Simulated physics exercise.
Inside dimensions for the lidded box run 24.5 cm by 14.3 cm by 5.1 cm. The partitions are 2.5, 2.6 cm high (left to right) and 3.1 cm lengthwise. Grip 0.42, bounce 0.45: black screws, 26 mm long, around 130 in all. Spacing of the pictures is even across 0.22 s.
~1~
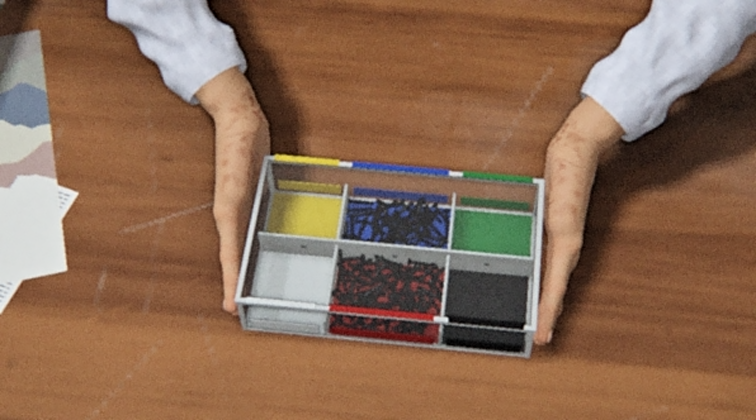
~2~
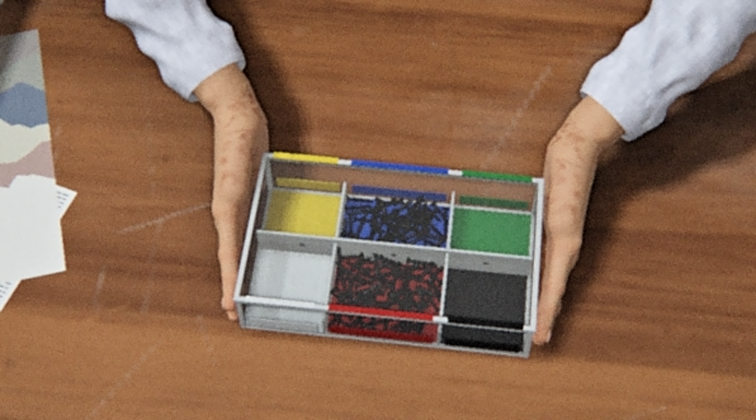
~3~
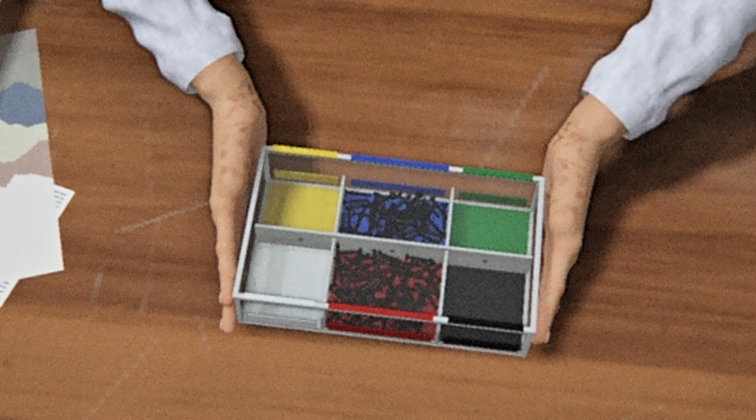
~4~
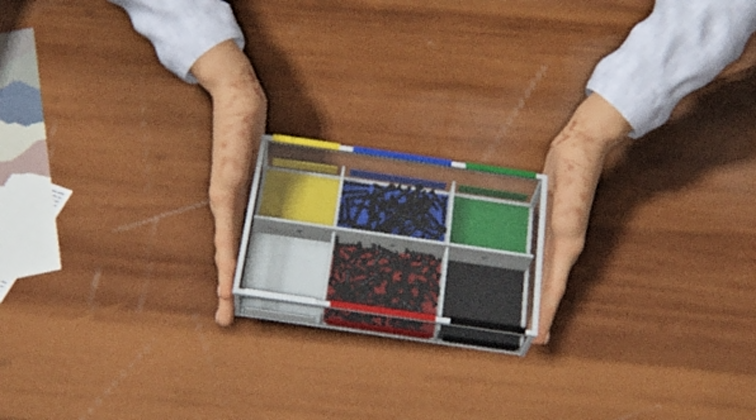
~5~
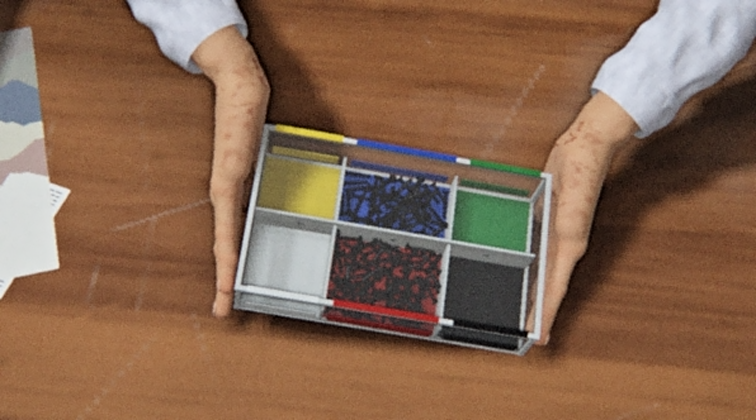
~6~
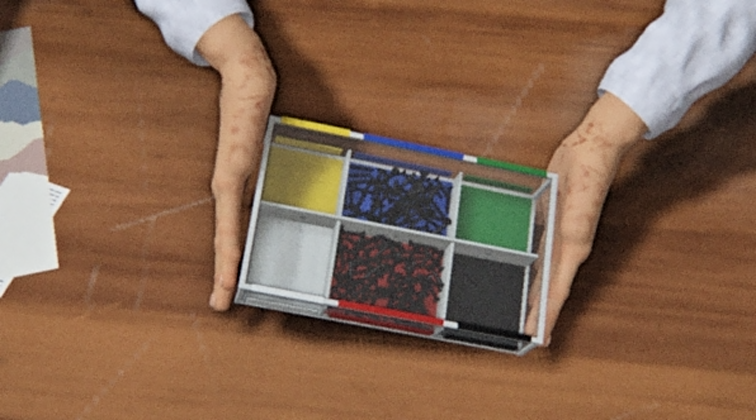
The clip opens on two hands holding a clear, six-compartment box level above a wooden table, with small black pieces in its blue and red middle sections. The hands then gradually tilt it, the left side rising and the right front corner dipping slightly, while the pieces show little visible shift.
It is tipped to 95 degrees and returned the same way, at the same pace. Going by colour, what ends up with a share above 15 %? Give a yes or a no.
Red - yes; blue - no; green - no; yellow - no; white - no; black - yes.
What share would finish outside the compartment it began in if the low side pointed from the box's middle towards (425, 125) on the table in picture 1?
The share comes to about 35 in a hundred.
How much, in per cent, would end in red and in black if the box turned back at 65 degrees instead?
With that change, red ends at 55 percent while black ends at 10 percent.
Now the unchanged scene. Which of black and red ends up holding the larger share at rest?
Answer: Black.
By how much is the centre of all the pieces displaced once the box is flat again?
Displacement: Near 7.0 cm.
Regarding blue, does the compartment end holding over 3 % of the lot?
Note, blue: Confirmed.
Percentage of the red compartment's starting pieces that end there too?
My estimate is roughly 60 percent.
Then, 0.76 s after the last picture, tilt 95 degrees; red 55 %, blue 30 %, green 5 %, black 15 %.
Then, 1.26 s after the last picture, tilt 41 degrees; red 40 %, blue 5 %, green 5 %, black 50 %.
Then, 1.83 s after the last picture, tilt 0 degrees; red 40 %, blue 5 %, green 5 %, black 50 %.
In the end, red 40 %, blue 5 %, green 5 %, yellow 0 %, white 0 %, black 50 %.
